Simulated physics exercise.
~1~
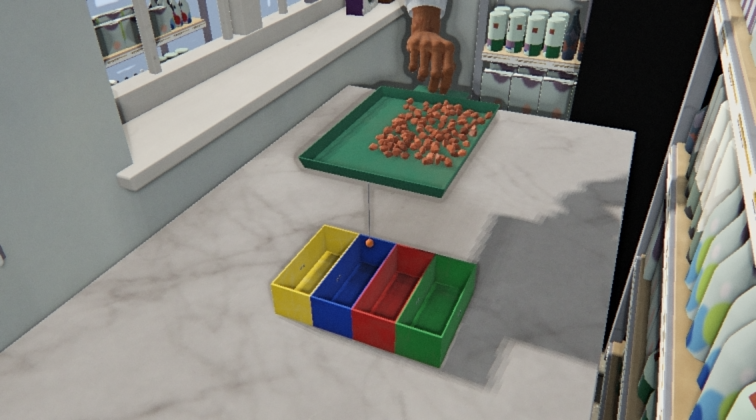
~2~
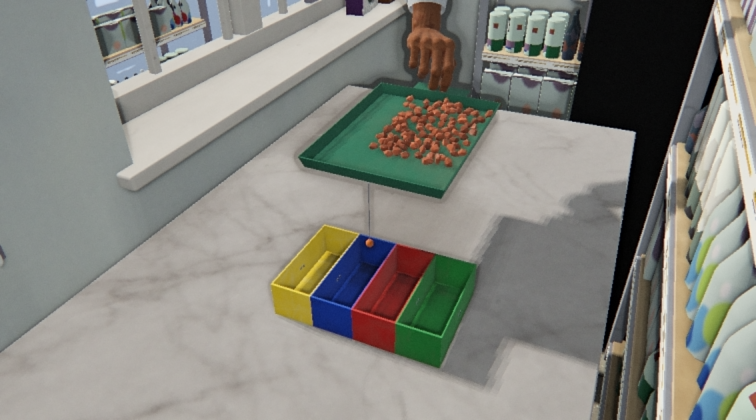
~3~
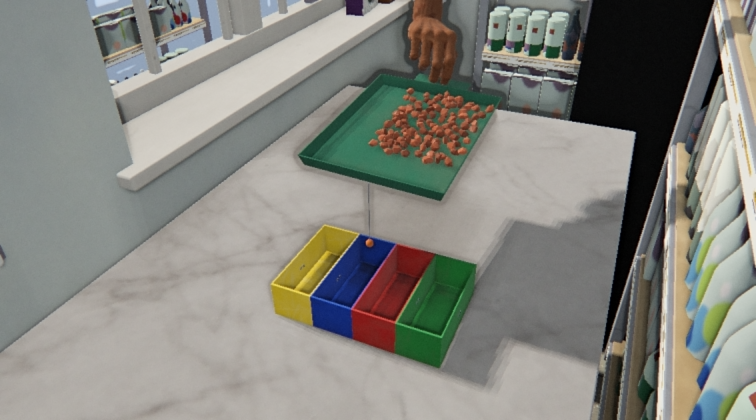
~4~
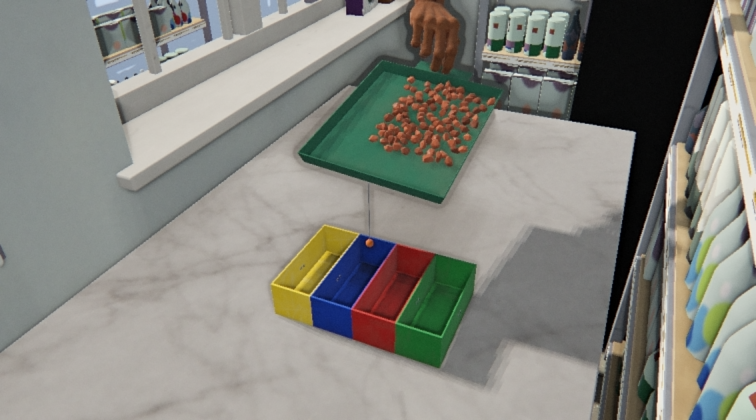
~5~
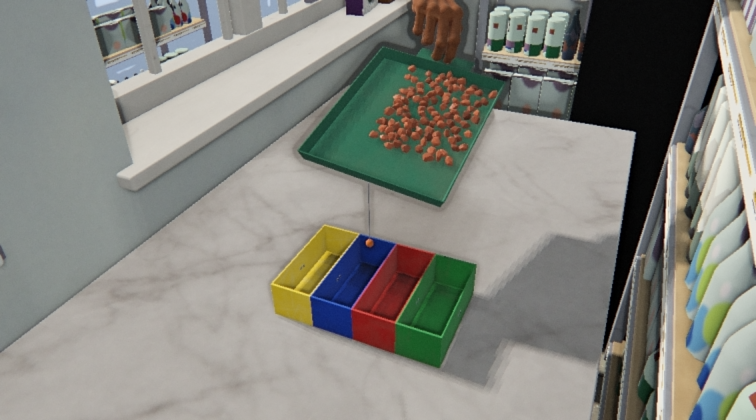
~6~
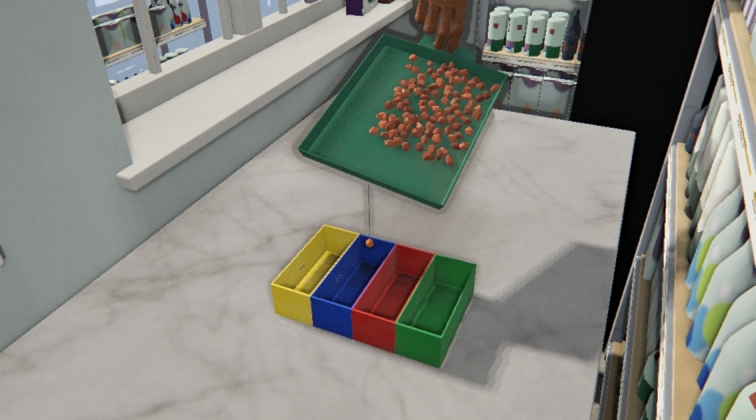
A green tray of loose reddish-brown bits started out level, then tilted steadily more toward its right front corner as a hand raised its back edge above yellow, blue, red and green compartments.
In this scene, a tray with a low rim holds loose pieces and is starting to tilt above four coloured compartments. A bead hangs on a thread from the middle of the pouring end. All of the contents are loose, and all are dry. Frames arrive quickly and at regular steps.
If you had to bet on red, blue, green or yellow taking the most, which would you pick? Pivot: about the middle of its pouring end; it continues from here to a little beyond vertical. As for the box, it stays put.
I would pick green.
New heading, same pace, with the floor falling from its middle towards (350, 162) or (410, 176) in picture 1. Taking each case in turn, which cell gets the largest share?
The yellow one; green.
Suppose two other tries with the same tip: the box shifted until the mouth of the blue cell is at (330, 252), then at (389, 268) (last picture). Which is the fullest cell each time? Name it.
First: That green cell. Second: The red one.
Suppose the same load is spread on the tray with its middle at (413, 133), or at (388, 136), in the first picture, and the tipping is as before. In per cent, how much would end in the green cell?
Respectively 50 and 60 per cent.
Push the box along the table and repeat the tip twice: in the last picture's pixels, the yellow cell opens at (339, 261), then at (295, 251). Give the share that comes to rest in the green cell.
In order: 20 percent and 60 percent.
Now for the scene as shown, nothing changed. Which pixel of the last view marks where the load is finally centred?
The centre settles at about (432, 309).
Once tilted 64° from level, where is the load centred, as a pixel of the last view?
The middle of the pieces sits at roughly (439, 190).
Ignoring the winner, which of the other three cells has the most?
Second place belongs to the red one.
Shortly afterwards, tray tipped steeply; the bulk on the tray; only a few in the green cell; a little falling or outside the box.
Next, tray tipped past a quarter turn; only a few on the tray; near two thirds in the green cell; near a quarter in the red cell; a little falling or outside the box.
Some moments later, tray tipped past a quarter turn; near two thirds in the green cell; near a third in the red cell; a little falling or outside the box.
In the end, tray tipped past a quarter turn; near two thirds in the green cell; near a third in the red cell; none at all in the blue cell; none at all in the yellow cell; a little outside the box.
